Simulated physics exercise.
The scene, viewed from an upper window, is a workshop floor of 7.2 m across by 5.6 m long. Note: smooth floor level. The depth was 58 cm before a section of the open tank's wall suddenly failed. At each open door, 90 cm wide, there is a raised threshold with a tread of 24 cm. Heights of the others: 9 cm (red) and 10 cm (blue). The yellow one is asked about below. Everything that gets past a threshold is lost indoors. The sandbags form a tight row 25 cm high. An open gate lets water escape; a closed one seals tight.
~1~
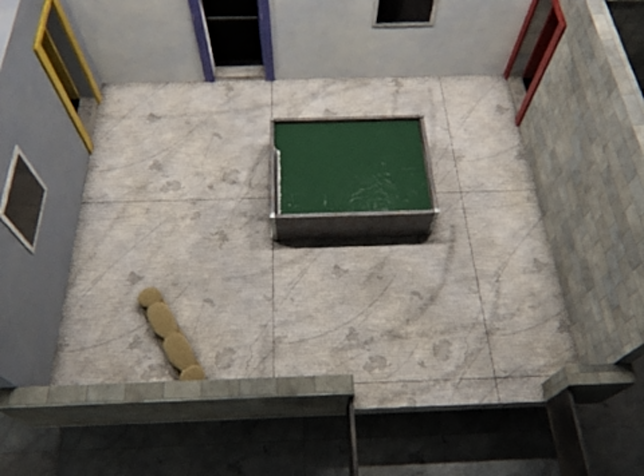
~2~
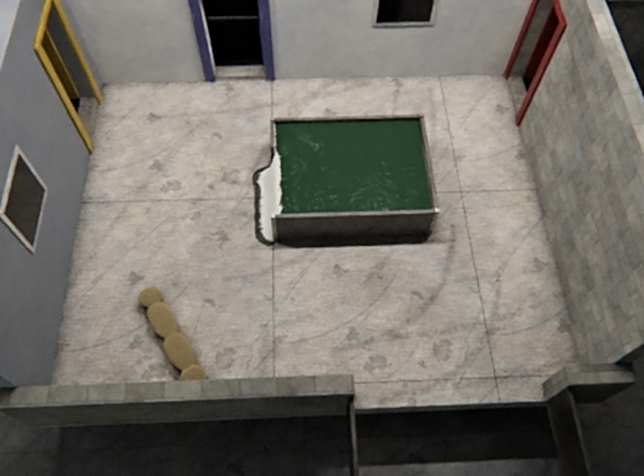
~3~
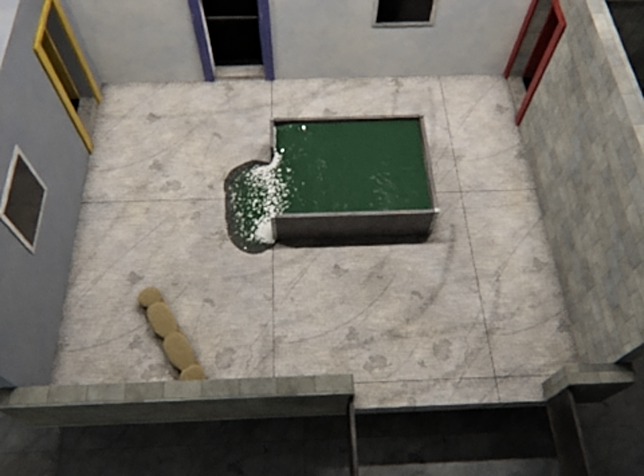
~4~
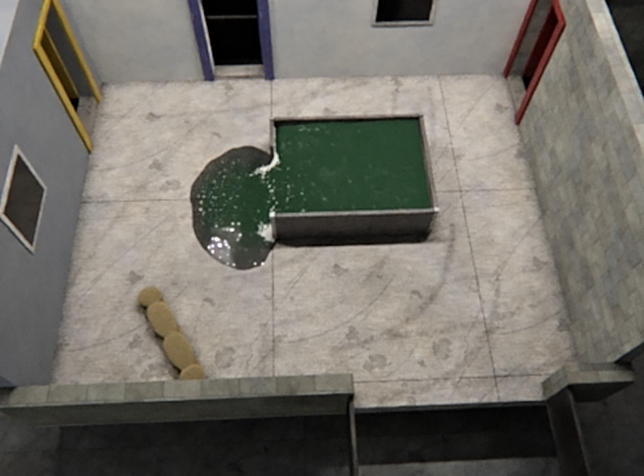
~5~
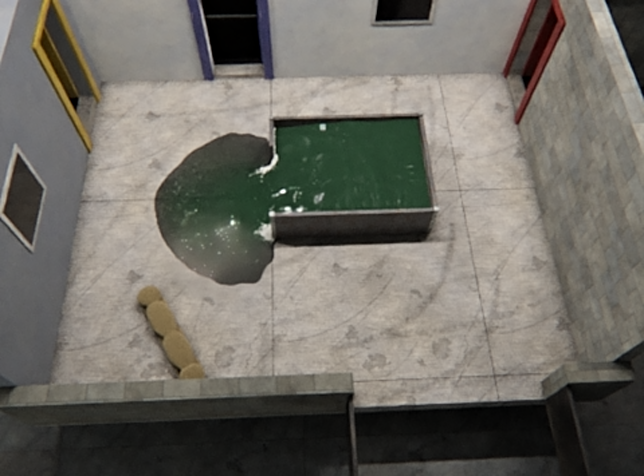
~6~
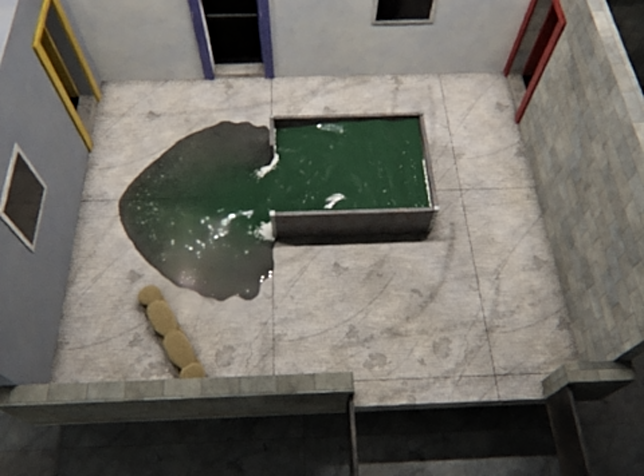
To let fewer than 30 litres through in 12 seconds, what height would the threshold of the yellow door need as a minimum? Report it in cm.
I would say about 11.5 cm.
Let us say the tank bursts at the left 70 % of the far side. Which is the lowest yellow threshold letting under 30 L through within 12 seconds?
Minimum height: Approx. 17 cm.
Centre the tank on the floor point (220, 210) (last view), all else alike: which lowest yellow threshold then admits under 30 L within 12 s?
Close to 8.0 cm would do it.
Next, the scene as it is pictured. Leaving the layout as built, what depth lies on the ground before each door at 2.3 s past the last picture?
In cm: Red 0, blue 1, yellow 15.
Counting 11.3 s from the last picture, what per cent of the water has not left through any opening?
I'd estimate some 98 in a hundred.
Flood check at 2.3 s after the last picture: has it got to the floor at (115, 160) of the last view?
I'd say that place has got wet.
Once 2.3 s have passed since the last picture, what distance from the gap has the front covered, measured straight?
Close to 4.2 metres, I'd say.
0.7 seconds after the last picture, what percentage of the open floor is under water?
The wet part is about 25 per cent.
Then, 0.7 s after the last picture water covers 25 % of the floor, deepest (32 cm) near (267, 217); it has not reached the yellow door.
Then, 2.3 s after the last picture water covers 40 % of the floor, deepest (30 cm) near (102, 81); 15 cm at the yellow door, 0 litres in over its 20 cm threshold.
Then, 11.3 s after the last picture water covers 95 % of the floor, deepest (12 cm) near (457, 73); 9 cm at the yellow door, 0 litres in over its 20 cm threshold.
At the yellow door as built, the water peaked near 17 cm, 1.7 s after the last picture.
Run again over the same 12 s with other heights there, 50 litres in over 10 cm, 12 litres over 13.5 cm. The limit of 30 litres is kept from about 11.5 cm up.
